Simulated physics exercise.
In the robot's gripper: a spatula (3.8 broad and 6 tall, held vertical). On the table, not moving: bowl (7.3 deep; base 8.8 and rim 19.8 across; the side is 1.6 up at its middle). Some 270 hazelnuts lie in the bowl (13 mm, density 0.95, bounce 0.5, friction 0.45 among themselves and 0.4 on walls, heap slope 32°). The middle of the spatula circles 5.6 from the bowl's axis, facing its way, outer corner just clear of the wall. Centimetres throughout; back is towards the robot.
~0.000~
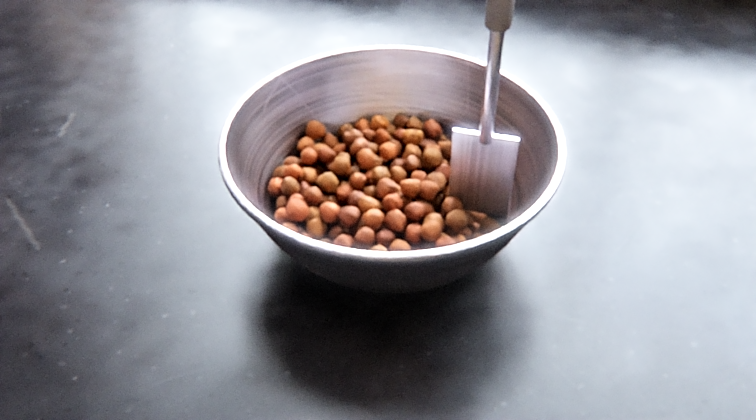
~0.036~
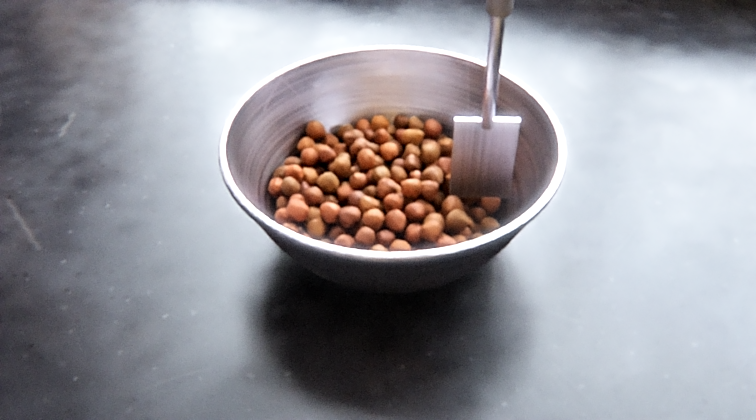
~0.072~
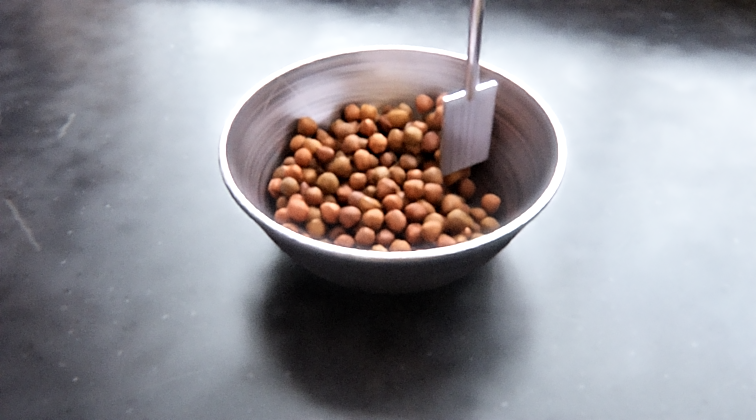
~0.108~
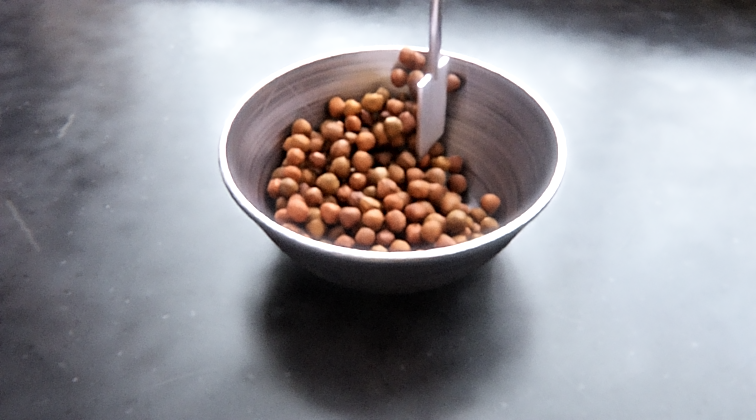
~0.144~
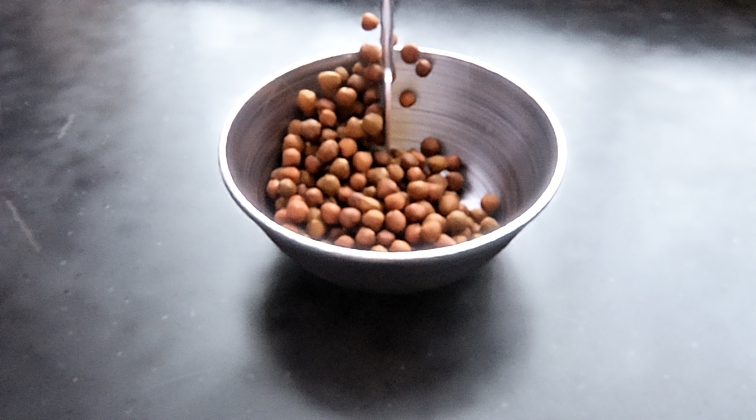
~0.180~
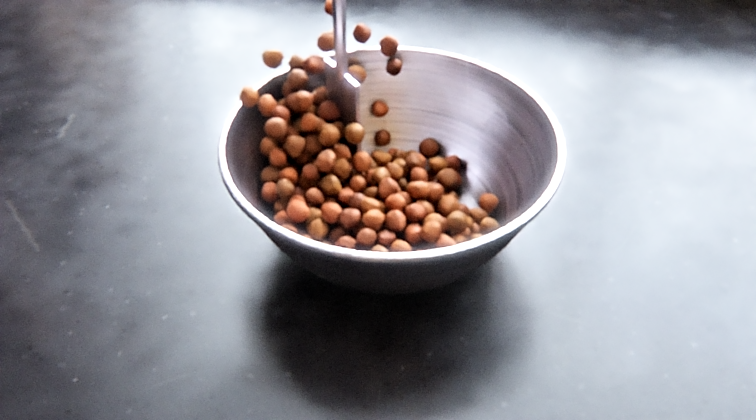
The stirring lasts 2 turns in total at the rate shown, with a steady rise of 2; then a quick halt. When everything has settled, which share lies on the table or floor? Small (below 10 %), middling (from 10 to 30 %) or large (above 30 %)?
A middling share, from 10 to 30 %, ends on the table or floor.
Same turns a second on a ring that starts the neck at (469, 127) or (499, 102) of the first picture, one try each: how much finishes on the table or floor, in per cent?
Some 20 and 10 per cent.
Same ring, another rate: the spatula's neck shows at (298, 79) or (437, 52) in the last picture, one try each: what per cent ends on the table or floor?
About 30 and 0 per cent.
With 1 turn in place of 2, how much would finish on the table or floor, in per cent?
Then about 15 per cent.
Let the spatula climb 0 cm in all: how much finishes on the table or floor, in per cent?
About 35 per cent.
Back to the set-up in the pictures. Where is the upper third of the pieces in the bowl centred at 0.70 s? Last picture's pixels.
Around (368, 190).
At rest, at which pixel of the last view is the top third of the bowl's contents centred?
Near (386, 194).
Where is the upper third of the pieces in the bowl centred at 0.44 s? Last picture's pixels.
Near (487, 175).
After 0.44 s, 4° round, highest piece 10 above the table; 232 in the bowl, 21 on the table or floor, 16 in flight or on the tool.
After 0.70 s, 230° round, highest piece 7 above the table; 220 in the bowl, 47 on the table or floor, 2 in flight or on the tool.
After 1.03 s, 0° round, highest piece 5 above the table; 220 in the bowl, 49 on the table or floor.
After 1.73 s, 0° round, highest piece 5 above the table; 220 in the bowl, 49 on the table or floor.
In the end, 220 in the bowl, 49 on the table or floor. That is 18 % on the table or floor.
